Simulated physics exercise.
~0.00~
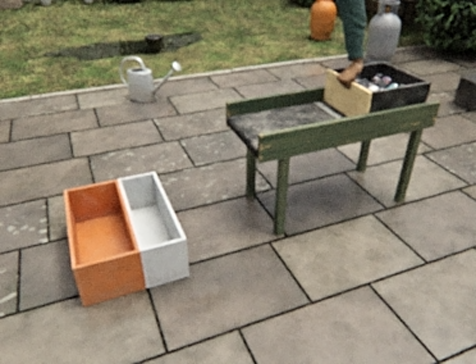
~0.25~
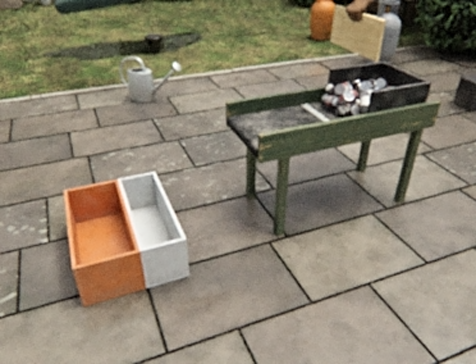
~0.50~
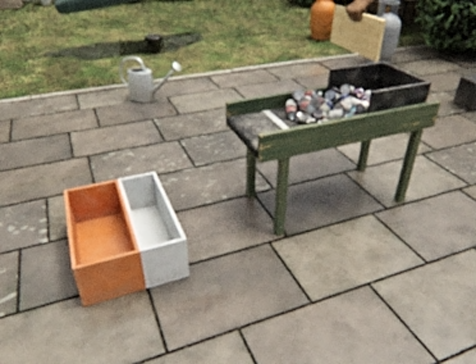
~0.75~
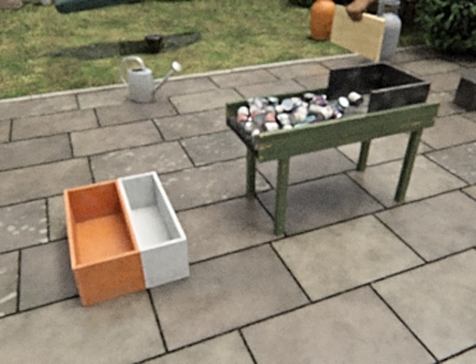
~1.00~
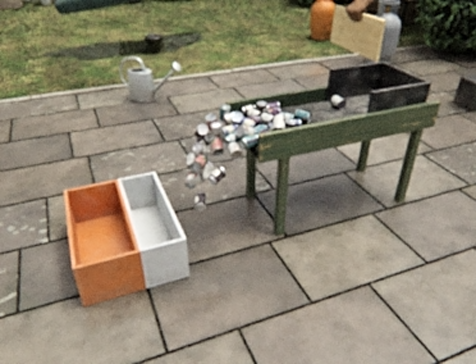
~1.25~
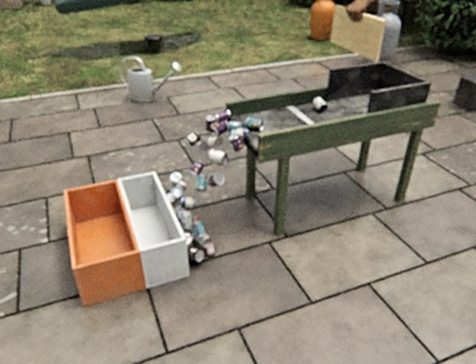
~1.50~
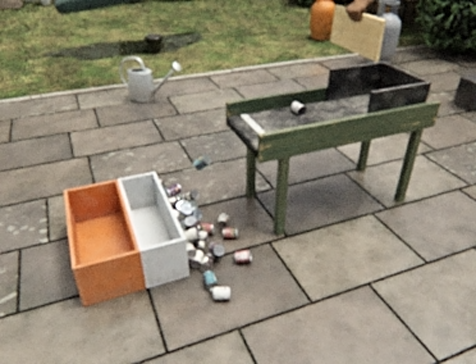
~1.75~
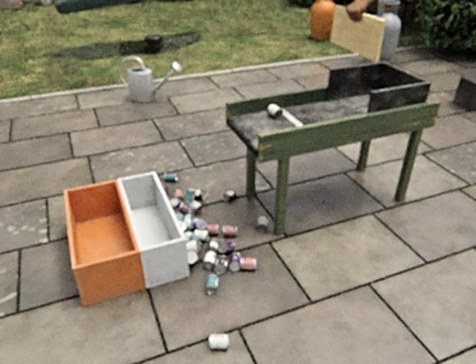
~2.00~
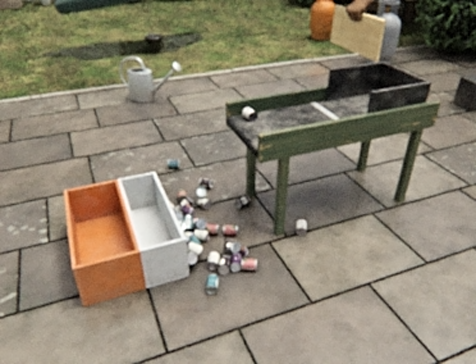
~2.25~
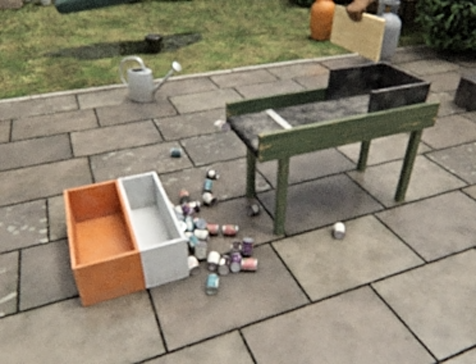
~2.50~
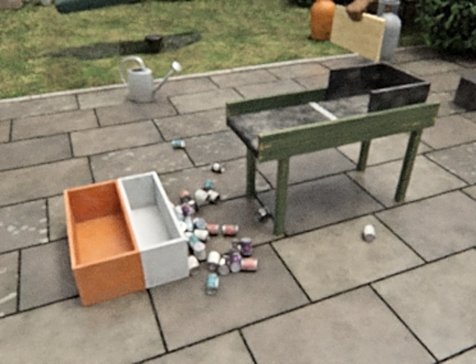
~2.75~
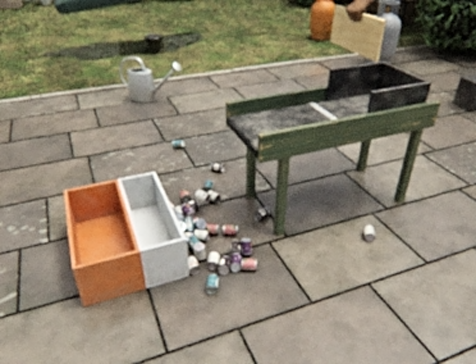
On a paved patio beside a lawn, a hand held up the board that had closed off a black pen, and small tins rode left along a green-framed belt, tumbled off its end and landed on the slabs, nearly all short of the white box.
